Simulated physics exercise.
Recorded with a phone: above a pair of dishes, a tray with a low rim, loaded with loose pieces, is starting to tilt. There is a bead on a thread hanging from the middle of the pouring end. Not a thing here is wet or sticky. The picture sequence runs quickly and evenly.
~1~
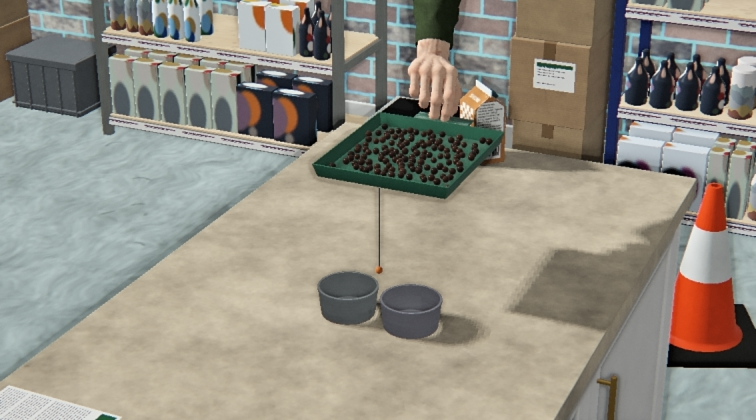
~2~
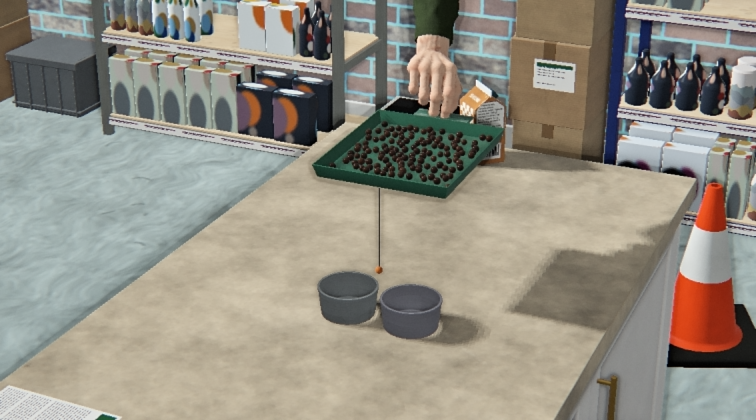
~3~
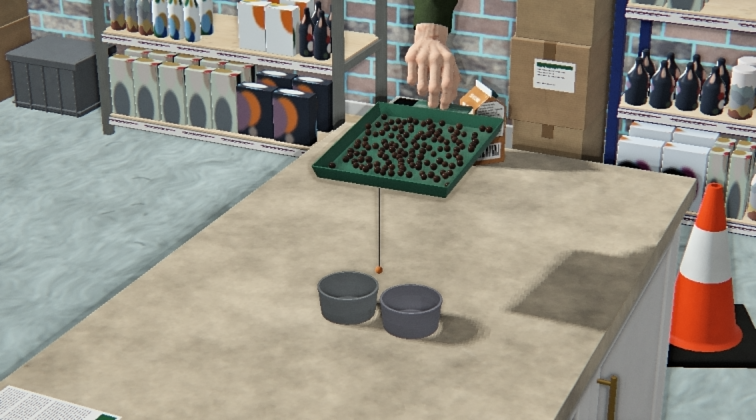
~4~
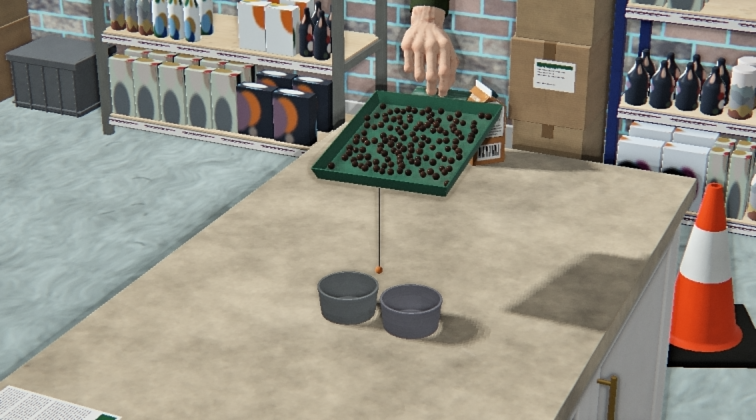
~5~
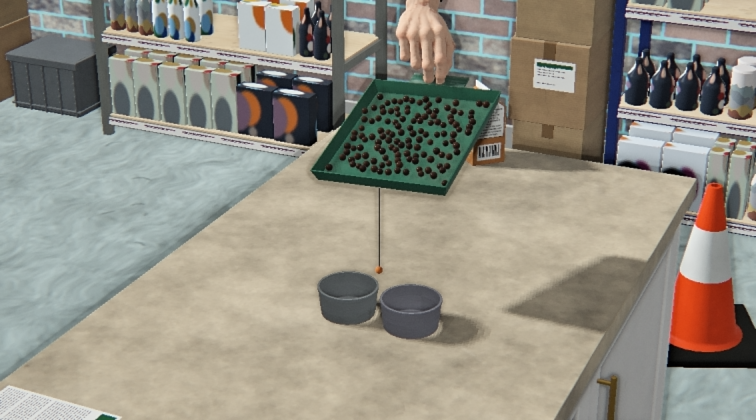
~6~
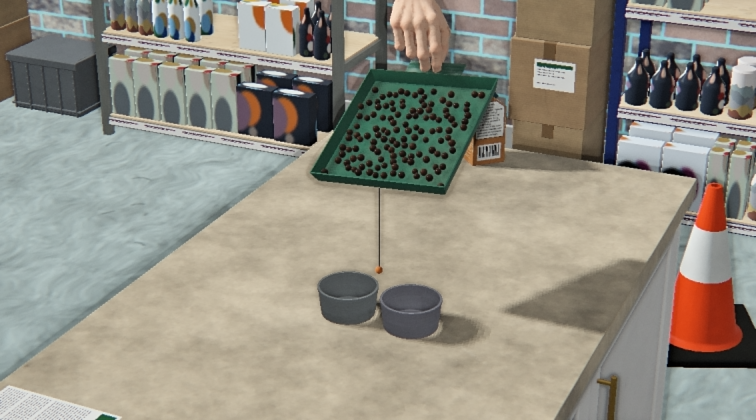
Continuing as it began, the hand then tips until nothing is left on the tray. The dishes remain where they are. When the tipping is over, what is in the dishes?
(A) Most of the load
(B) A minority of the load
The answer is B.
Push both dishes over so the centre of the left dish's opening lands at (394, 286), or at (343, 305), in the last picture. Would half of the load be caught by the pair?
Taking them in turn, it's short of half and then short of half.
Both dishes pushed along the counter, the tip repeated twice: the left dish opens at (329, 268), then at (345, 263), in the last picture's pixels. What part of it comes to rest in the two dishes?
Approximately 10 percent, followed by approximately 0 percent.
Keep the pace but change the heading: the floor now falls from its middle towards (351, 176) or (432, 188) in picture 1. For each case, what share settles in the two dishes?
The first try gives close to 10 percent; the next gives 20 percent.
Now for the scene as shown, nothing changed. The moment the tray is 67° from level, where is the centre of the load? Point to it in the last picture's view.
The centre of the load shows up near (352, 180) in the last view.
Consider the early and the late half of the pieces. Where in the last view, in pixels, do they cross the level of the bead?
I'd say around (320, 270) at first, then around (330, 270).
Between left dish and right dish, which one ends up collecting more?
It's the one placed left that wins here.
Shortly afterwards, tray tipped steeply; the bulk on the tray; near a quarter in the air.
Next, tray tipped past a quarter turn; a little on the tray; only a few in the right dish; near a quarter in the left dish; near a third outside both; near a quarter in the air.
Some moments later, tray tipped past a quarter turn; only a few in the right dish; near a third in the left dish; near two thirds outside both.
In the end, tray tipped past a quarter turn; only a few in the right dish; near a third in the left dish; near two thirds outside both.
